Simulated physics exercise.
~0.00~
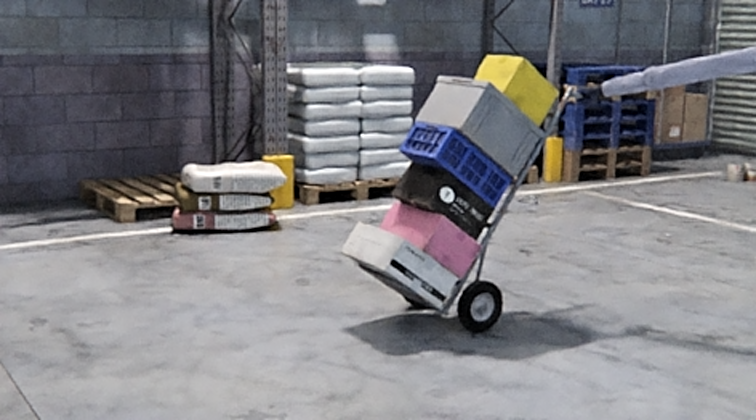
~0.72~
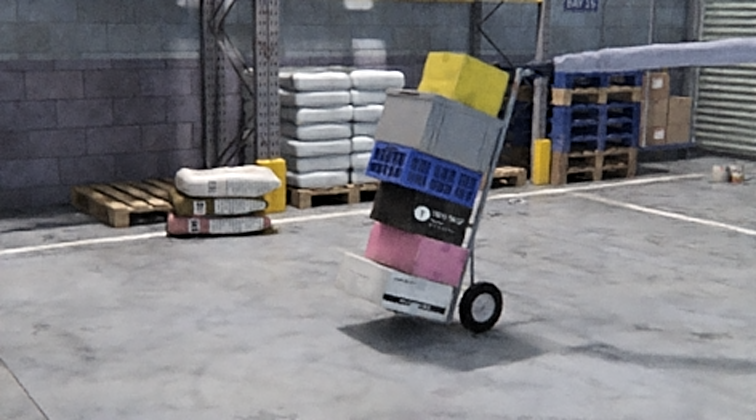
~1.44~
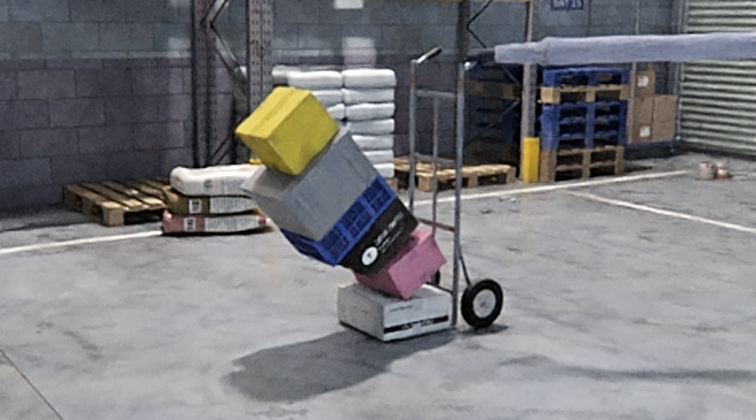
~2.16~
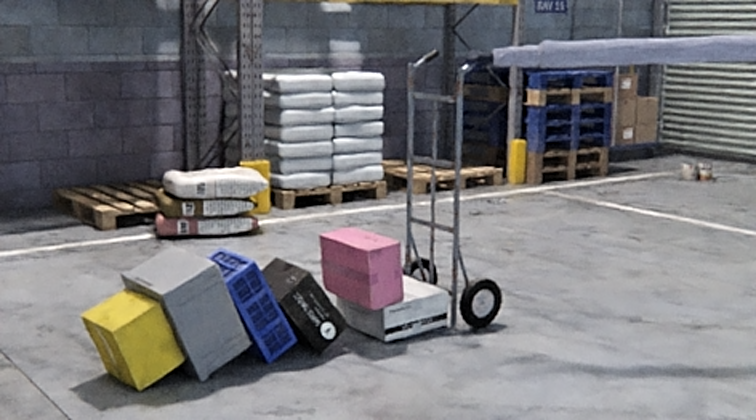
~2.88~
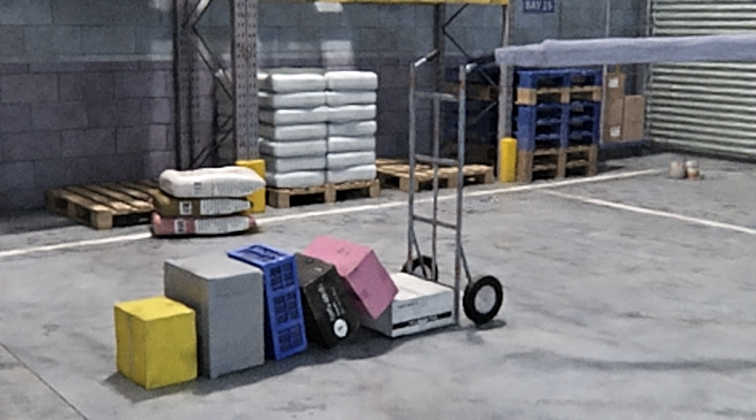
An arm tips a loaded hand truck upright, and all but the white box topple left.
